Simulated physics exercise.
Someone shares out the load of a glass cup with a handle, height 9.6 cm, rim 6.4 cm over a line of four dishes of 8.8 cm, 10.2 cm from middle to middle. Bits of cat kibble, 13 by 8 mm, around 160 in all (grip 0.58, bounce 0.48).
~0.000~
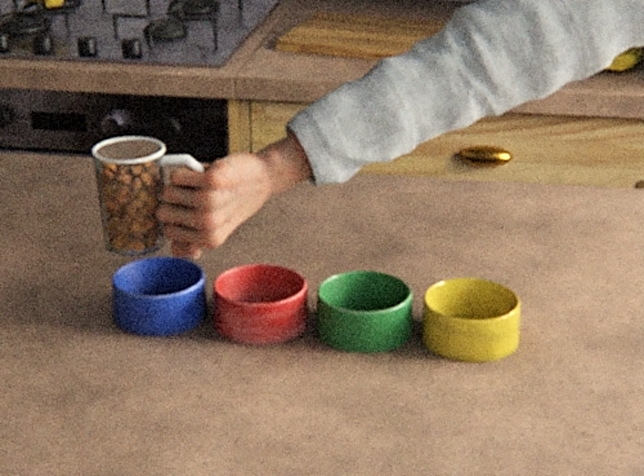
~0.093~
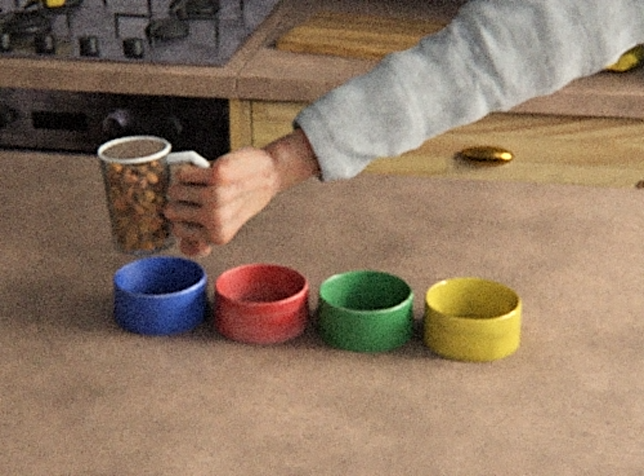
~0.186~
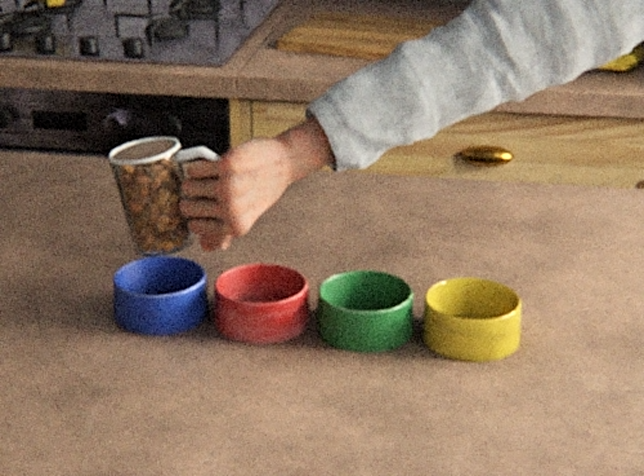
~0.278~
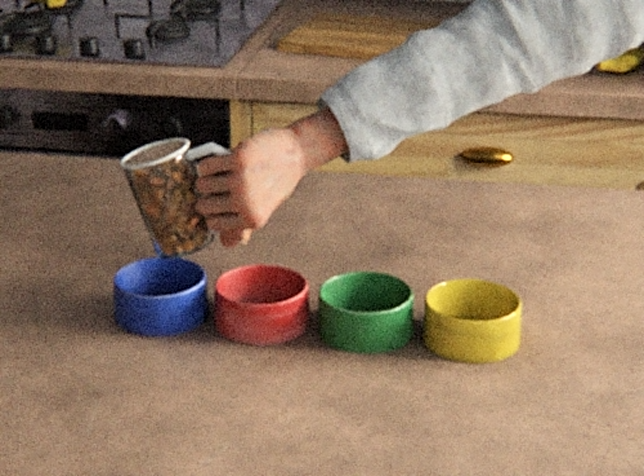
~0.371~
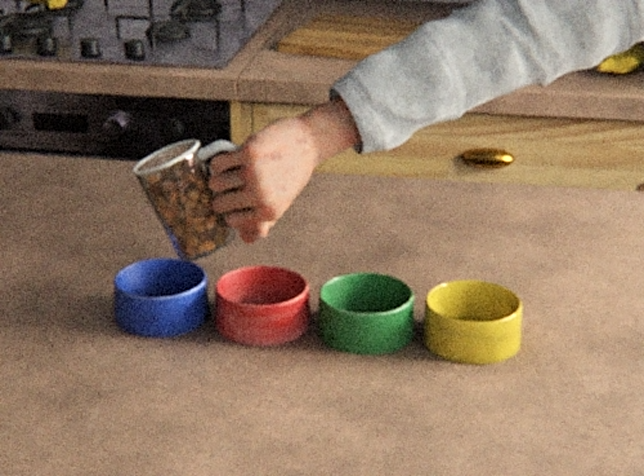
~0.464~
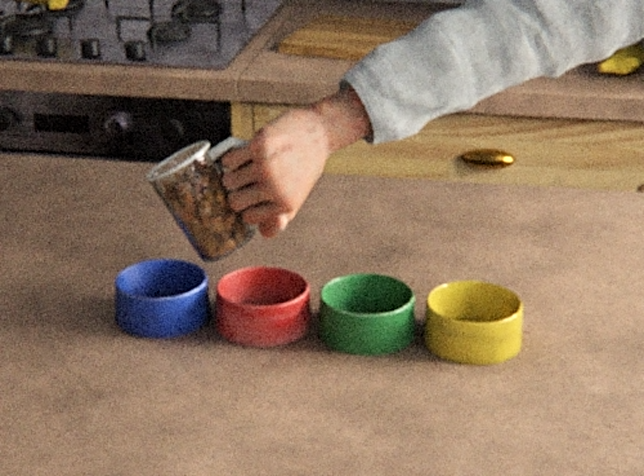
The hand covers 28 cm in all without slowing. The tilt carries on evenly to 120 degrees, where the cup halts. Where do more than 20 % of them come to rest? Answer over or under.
Red under, blue under, green over, yellow under, counter under.
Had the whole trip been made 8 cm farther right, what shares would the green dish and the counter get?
In that case green 10, counter 10.
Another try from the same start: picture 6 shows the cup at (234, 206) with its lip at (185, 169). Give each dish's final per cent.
Red 0, blue 0, green 100, yellow 0.
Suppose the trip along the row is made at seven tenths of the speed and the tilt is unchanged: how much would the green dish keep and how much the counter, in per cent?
In that case green 20; counter 20.
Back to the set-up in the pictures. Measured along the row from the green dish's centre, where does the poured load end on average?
About 1 cm to its left.
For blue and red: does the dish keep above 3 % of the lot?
Blue no; red yes.
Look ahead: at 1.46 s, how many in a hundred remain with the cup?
About 90 per cent.
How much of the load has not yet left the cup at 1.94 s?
About 45 per cent.
After 1.06 s, tilt 72 degrees; cup holds 100 %.
Then, at 1.46 s, tilt 101 degrees; cup holds 90 %, red 5 %.
After 1.94 s, tilt 120 degrees; cup holds 45 %, red 5 %, green 45 %.
By 2.9 s all is still; red 5 %, blue 0 %, green 90 %, yellow 0 %, counter 5 %.
